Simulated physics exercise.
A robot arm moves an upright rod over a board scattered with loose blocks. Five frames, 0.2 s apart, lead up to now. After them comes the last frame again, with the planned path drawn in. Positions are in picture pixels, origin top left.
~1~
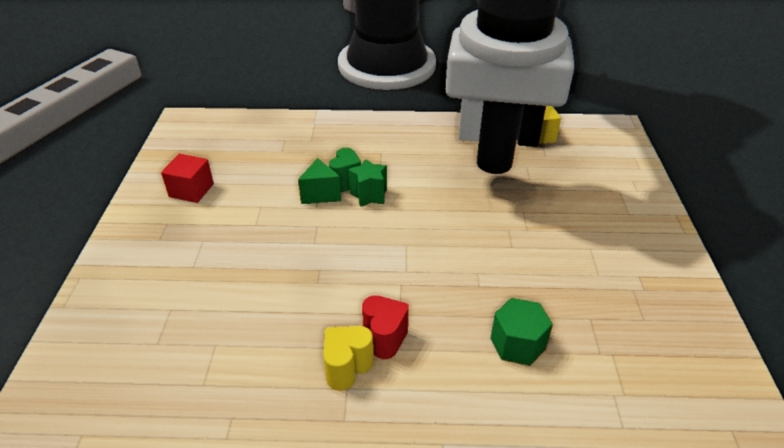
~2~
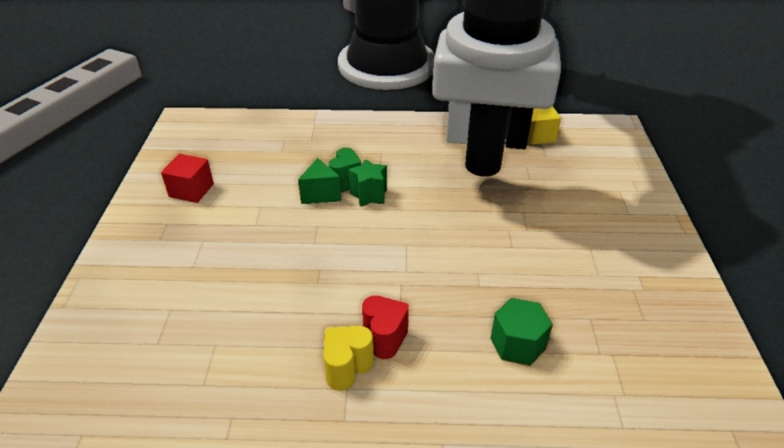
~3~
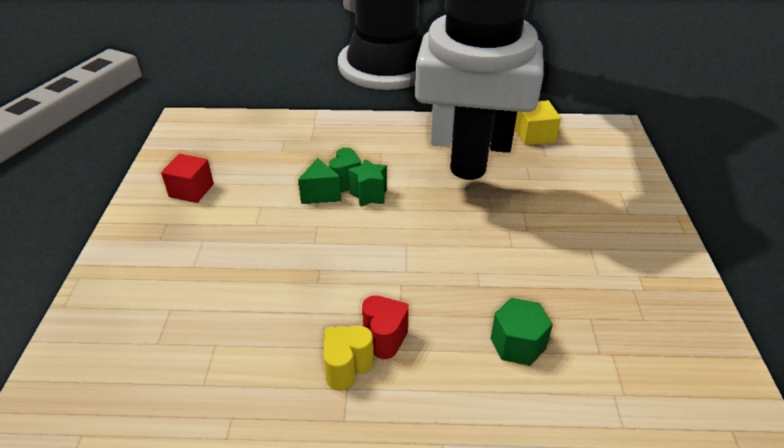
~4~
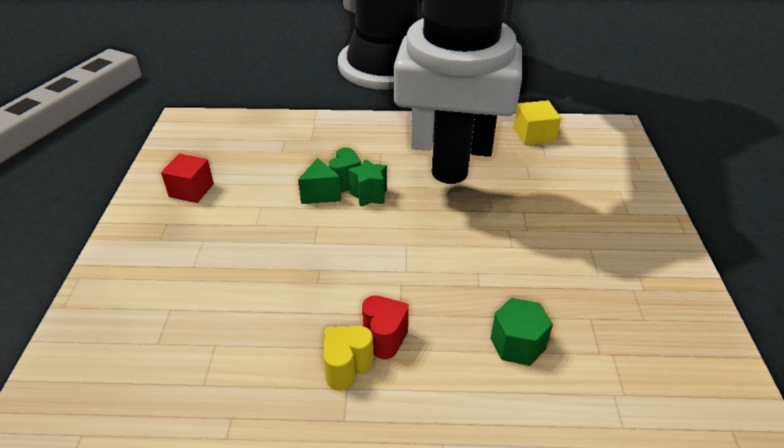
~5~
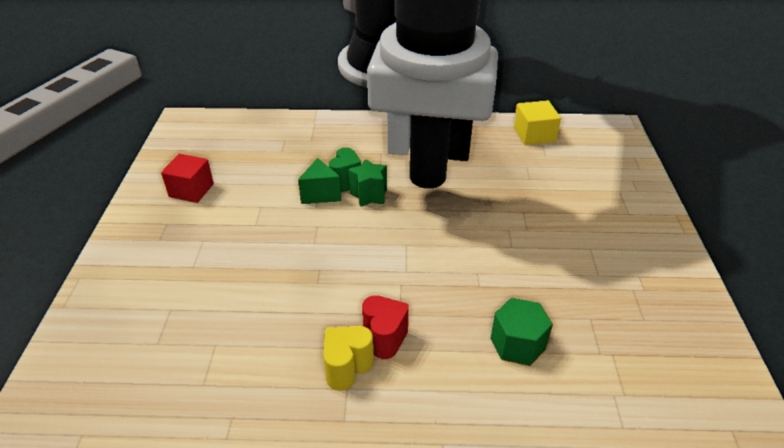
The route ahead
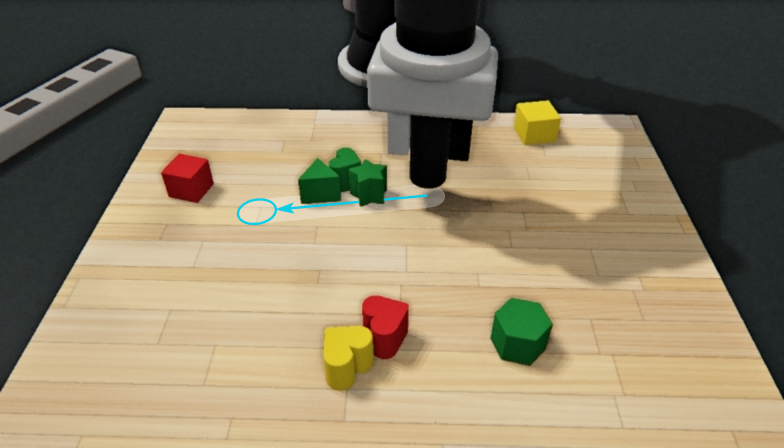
A robot arm holding a dark upright rod hangs over the far side of a pale wooden board, seen from a fixed, raised view. A red cube and three clustered green blocks sit at the far left, a yellow cube at the far right, and red and yellow hearts and a green hexagonal block nearer. The arm glides steadily left and slightly nearer, uncovering the yellow cube, while every block stays still.
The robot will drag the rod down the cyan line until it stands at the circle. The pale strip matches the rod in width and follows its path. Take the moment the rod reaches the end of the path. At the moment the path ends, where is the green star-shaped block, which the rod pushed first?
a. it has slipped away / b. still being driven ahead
The answer is a.
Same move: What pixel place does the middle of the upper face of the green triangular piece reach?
For the centre of its top, I'd go with (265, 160).
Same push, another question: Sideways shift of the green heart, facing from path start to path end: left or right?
That's a shift to the right.
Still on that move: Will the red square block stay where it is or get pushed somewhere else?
It keeps its position.
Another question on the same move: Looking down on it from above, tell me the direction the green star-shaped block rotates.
Looking from above, the answer is clockwise.
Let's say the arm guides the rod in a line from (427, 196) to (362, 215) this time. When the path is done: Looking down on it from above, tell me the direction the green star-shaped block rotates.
Answer: With the clock.
Drawn move, straight from (427, 196) to (257, 211).
On the path given first. One third of the way, rod at (370, 183); green triangular piece at (304, 169), turned 15° anticlockwise; green heart at (326, 152); green star-shaped block at (341, 167), turned 20° clockwise.
Two thirds of the way, rod at (311, 188); green triangular piece at (269, 162), turned 65° anticlockwise; green heart at (310, 144), turned 40° clockwise; green star-shaped block at (303, 162), turned 65° clockwise.
At the end, rod at (253, 193); red square block still; green triangular piece at (265, 160), turned 75° anticlockwise; green heart at (310, 144), turned 45° clockwise; green star-shaped block at (296, 162), turned 90° clockwise.
